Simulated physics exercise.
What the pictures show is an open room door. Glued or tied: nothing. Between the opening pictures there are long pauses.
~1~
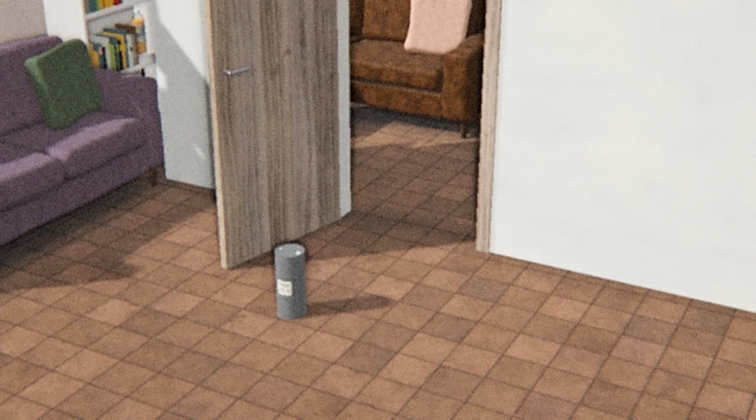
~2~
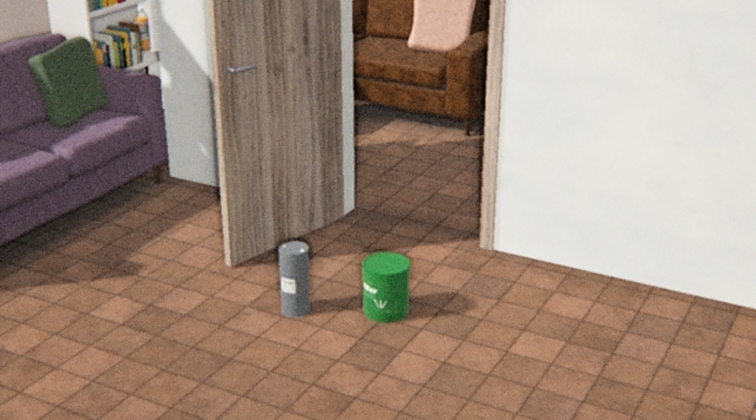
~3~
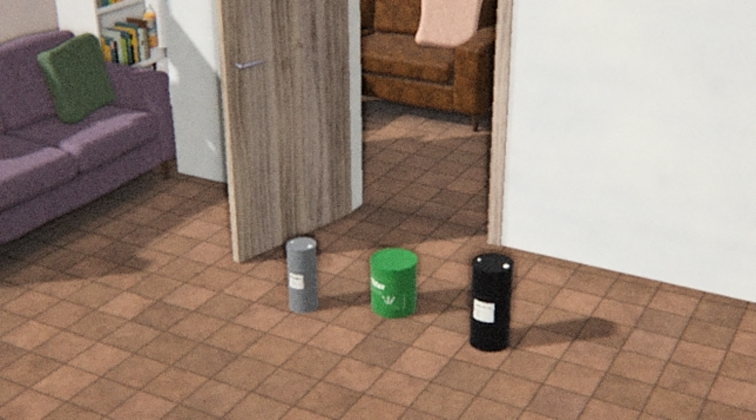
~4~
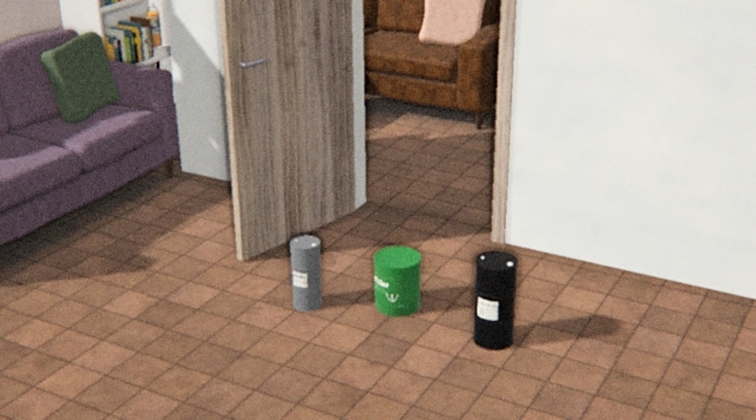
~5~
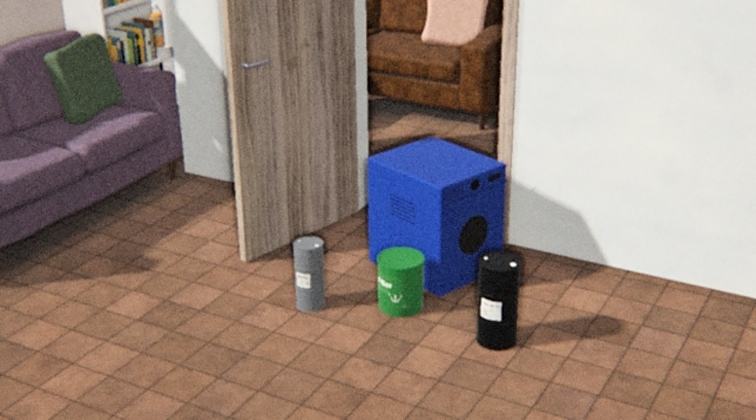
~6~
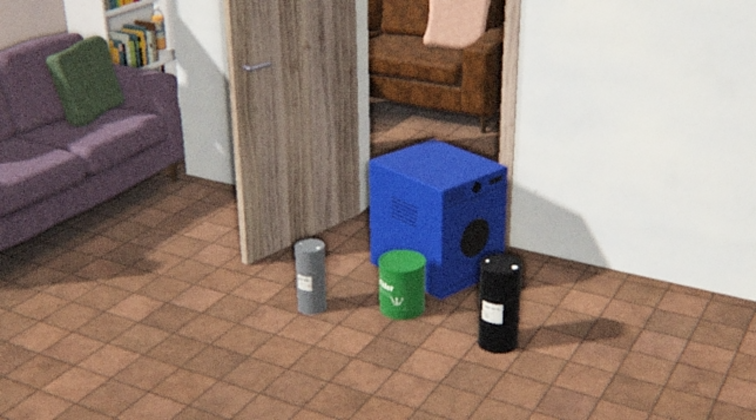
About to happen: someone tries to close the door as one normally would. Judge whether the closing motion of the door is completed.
The door will probably have its swing cut off.
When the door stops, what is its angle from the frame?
Open angle: About 55°.
Then, 0.50 s on from there, door 95° open.
Then, 0.90 s on from there, door 79° open.
Then, 1.30 s on from there, door 62° open.
In the end, door 56° open; all 4 unmoved. At the end, from the last picture's camera, blue appliance near (438, 217).
